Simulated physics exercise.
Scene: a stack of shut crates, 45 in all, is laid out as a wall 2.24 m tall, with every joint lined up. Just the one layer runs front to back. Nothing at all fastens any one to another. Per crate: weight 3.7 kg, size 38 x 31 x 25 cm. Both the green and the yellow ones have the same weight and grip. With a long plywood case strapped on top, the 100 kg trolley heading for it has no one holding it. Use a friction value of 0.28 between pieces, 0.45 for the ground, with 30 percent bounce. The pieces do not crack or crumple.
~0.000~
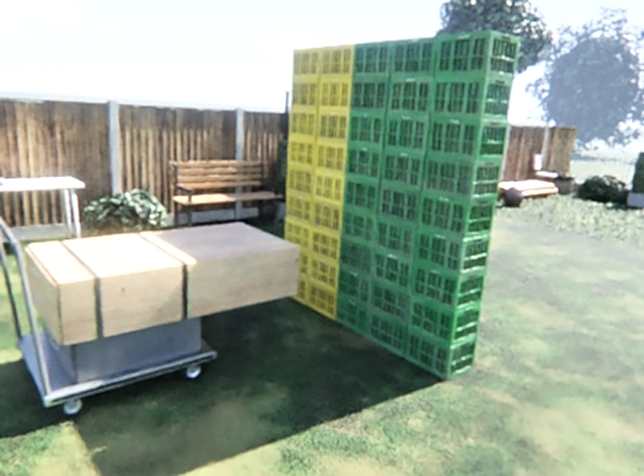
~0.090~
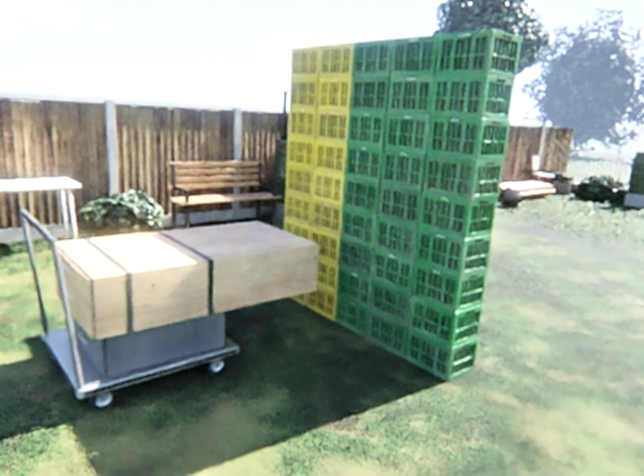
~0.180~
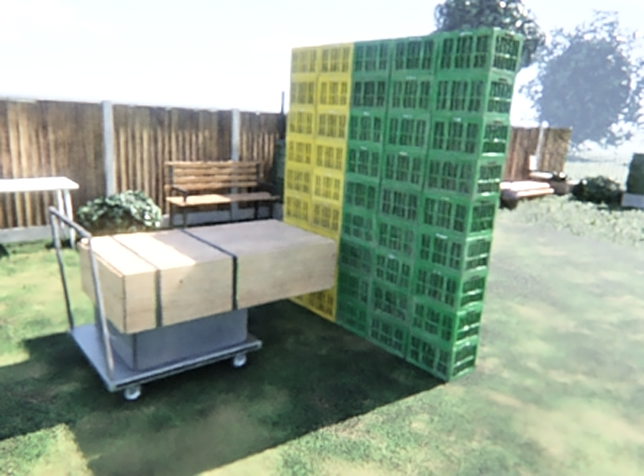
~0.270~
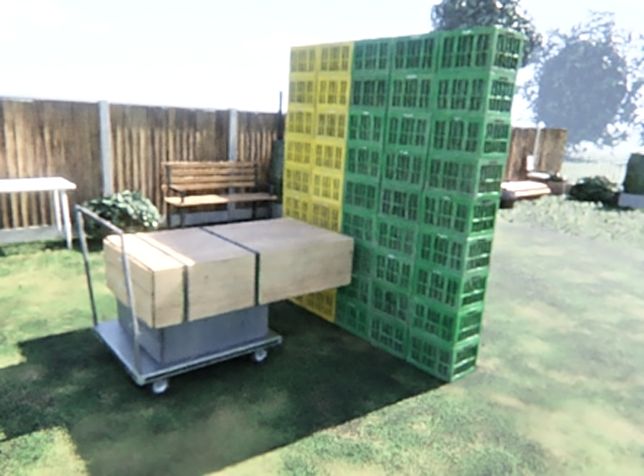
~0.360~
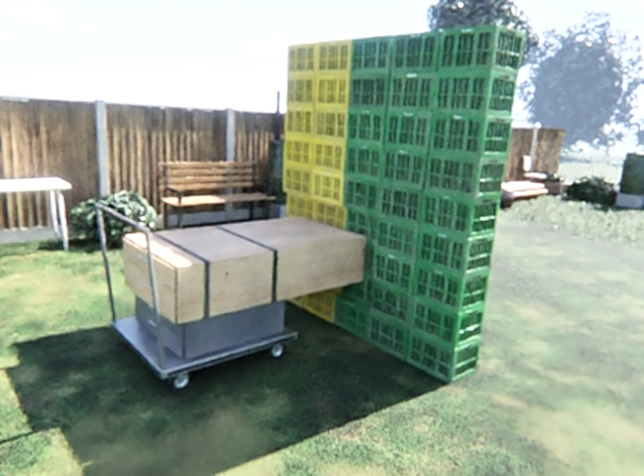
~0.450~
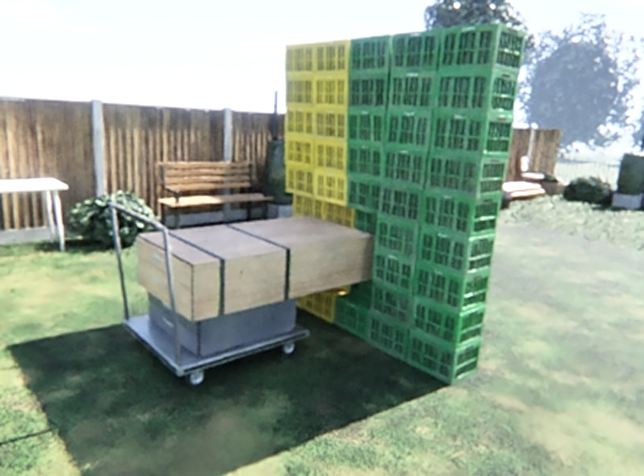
We see a trolley loaded with a long strapped wooden box roll rightward across a lawn toward a tall wall of yellow and green crates, until the box's front end pushes into the wall and nearby crates shift slightly.
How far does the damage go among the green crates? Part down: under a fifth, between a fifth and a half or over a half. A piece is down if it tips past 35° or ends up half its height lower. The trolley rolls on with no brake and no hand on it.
Count: A fifth through a half of the pieces.
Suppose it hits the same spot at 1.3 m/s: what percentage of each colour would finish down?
You'd end up with yellow at 90 per cent down and green at 30 per cent.
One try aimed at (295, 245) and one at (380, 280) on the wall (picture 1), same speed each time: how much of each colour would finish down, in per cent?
You'd get yellow at 90 followed by 0, and green at 0 followed by 90 percent.
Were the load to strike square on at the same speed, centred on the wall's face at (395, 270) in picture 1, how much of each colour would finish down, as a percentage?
In that case yellow 0, green 90 per cent.
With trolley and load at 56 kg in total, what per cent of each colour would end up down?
Colour by colour that makes yellow 90, green 30 percent.
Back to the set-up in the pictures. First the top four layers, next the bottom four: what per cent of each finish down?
Of the top ones 60 percent, of the bottom ones 40 percent.
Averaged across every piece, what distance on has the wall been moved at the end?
On average the pieces move some 30 cm.
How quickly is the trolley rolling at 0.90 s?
Roughly 0.7 m/s.
After 0.66 s, load 36 cm past the wall's line, still rolling; none of the 27 green crates down (0 of 45 in all colours); top green crate leaning 17°; top yellow crate leaning 21°, 8 cm lower.
After 0.90 s, load 54 cm past the wall's line, still rolling; 8 of the 27 green crates down (24 of 45 in all colours); top green crate leaning 31°, 38 cm lower; top yellow crate leaning 49°, 60 cm lower.
After 1.30 s, load 82 cm past the wall's line, still rolling; 8 of the 27 green crates down (24 of 45 in all colours); top green crate on its side; top yellow crate on its side.
After 1.98 s, load 92 cm past the wall's line, stopped; 8 of the 27 green crates down (24 of 45 in all colours); top green crate 1.99 m lower; top yellow crate on its side.
At rest (3.7 s), load 92 cm past the wall's line, stopped; 8 of the 27 green crates down (24 of 45 in all colours); top green crate 1.99 m lower; top yellow crate on its side. That is 30 per cent. As the last picture would show them, middles, top green crate near (238, 419), top yellow crate near (264, 210).
